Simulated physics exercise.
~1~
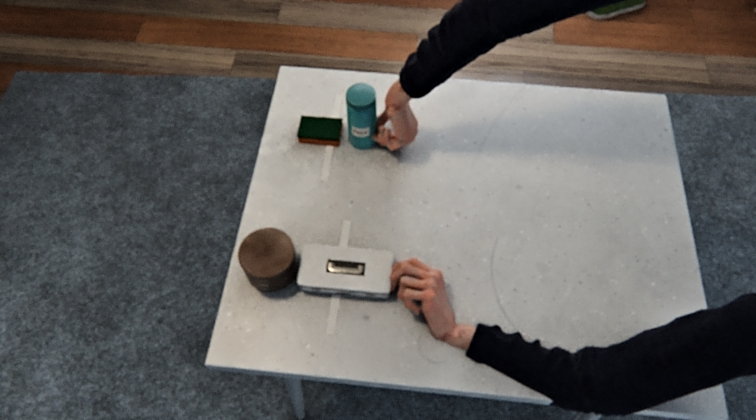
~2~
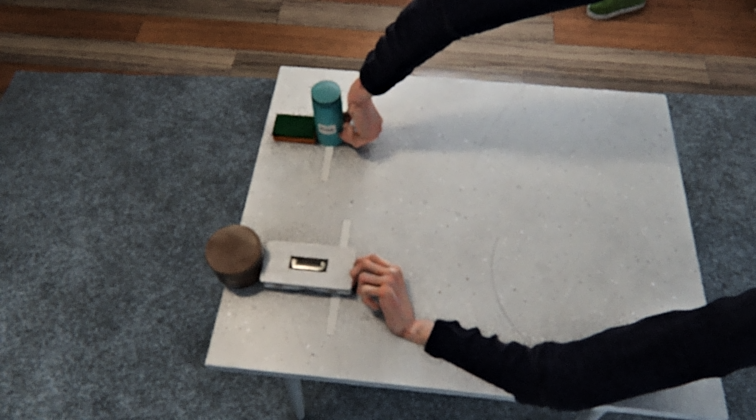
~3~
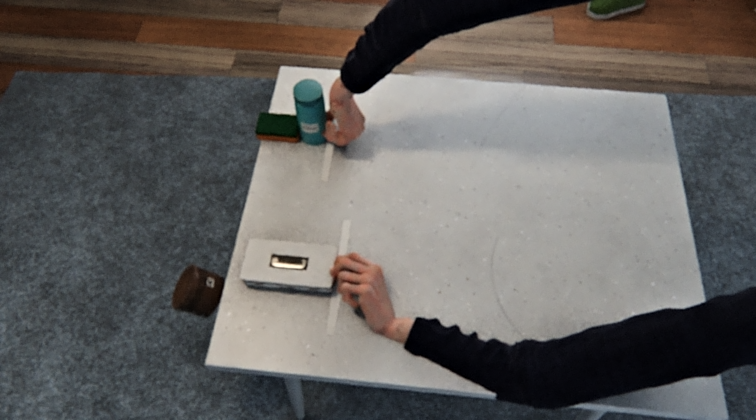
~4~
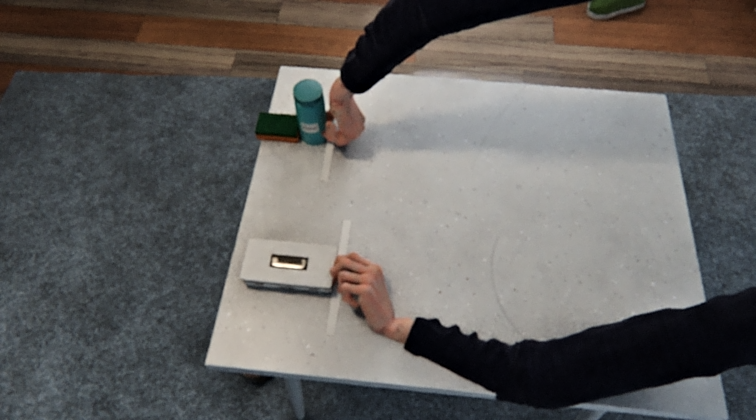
Two dark-sleeved arms reach in from the right over a pale, speckled table on grey carpet, seen from above by a still camera. The far hand holds an upright turquoise jar beside an orange sponge with a dark green top, while the near hand rests against a white case with a brown tub to its left. Both hands slowly push left, and the jar and case drive the sponge and tub towards the table's left end. The brown tub tips over the edge and drops out of sight. The hands stop, leaving the case, upright jar and sponge on the table.
